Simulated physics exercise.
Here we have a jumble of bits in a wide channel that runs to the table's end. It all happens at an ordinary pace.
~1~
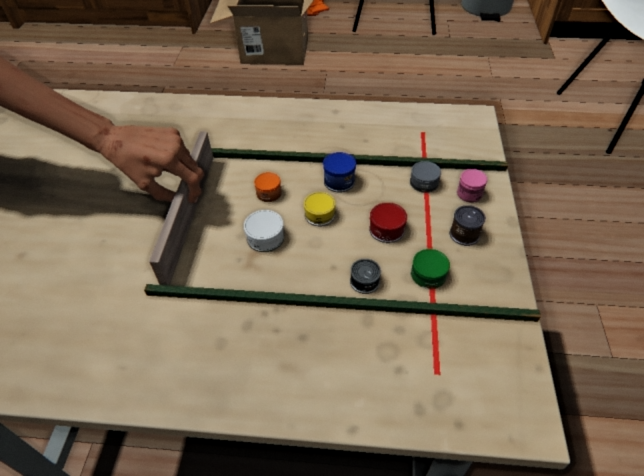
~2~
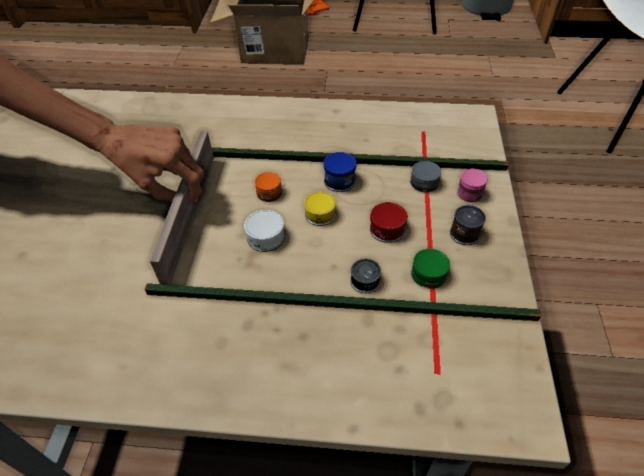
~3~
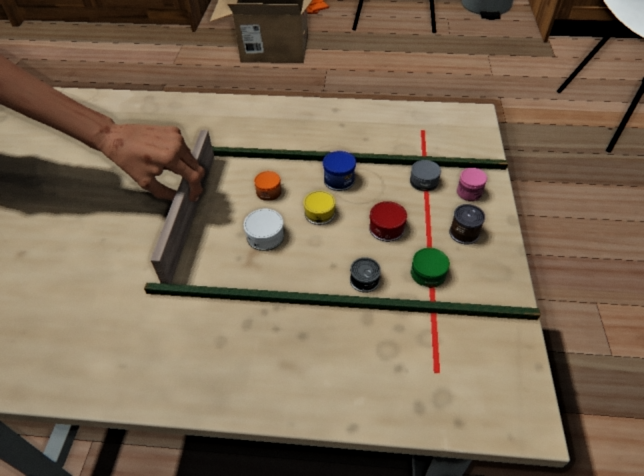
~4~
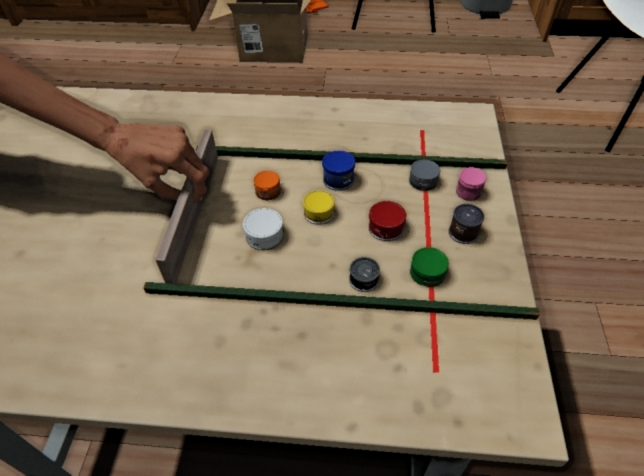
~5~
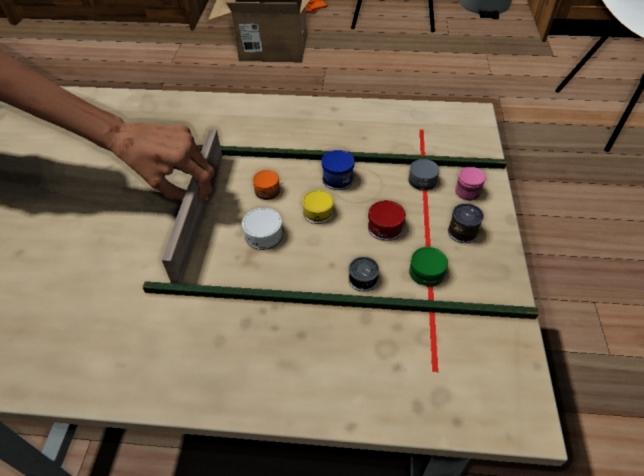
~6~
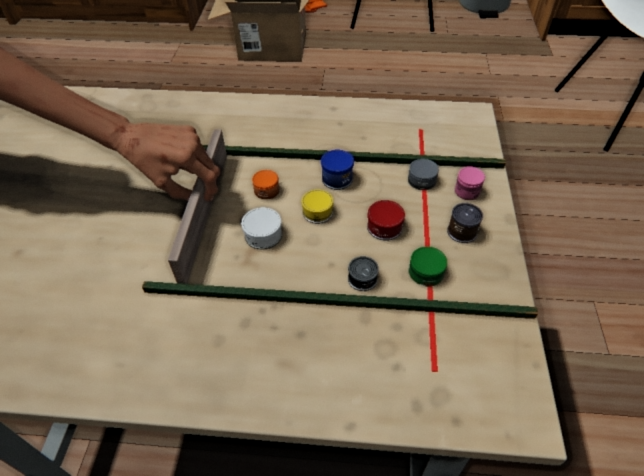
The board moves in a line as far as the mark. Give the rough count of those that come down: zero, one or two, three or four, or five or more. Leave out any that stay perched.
The number that fall off is zero.
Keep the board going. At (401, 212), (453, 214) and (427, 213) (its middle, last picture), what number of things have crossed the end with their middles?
In that order 0, 1 and 0.
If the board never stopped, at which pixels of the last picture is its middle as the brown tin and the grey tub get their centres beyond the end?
Its middle is around (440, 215) and around (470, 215).
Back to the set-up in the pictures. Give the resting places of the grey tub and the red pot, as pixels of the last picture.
The grey tub at (471, 177), the red pot at (476, 224).
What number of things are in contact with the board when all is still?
5 of them.
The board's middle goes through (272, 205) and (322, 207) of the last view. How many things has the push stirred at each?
First 2, then 4.
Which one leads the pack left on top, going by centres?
The brown tin ends nearest.
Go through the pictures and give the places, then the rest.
Pink tub (472, 186); brown tin (467, 226); grey tub (425, 177); board (186, 203); tape (429, 229), in the first frame.
Brown tin (468, 225); orange tub (269, 187), in the second frame.
Grey tub (425, 176); green tub (430, 268), in the third frame.
Pink tub (471, 184); board (191, 201), in the fourth frame.
Brown tin (466, 223); red pot (386, 221), in the fifth frame.
Pink tub (470, 184); brown tin (465, 223); grey tub (423, 175); board (202, 201); tape (426, 227), in the sixth frame.
Early on, none off yet; pink tub at rest near (470, 184); brown tin at rest near (465, 223); grey tub at rest near (423, 175).
A while later, none off yet; pink tub at rest near (470, 184); brown tin moving near (469, 223); grey tub travelled a little near (433, 176).
Finally, the number that fall off is zero.
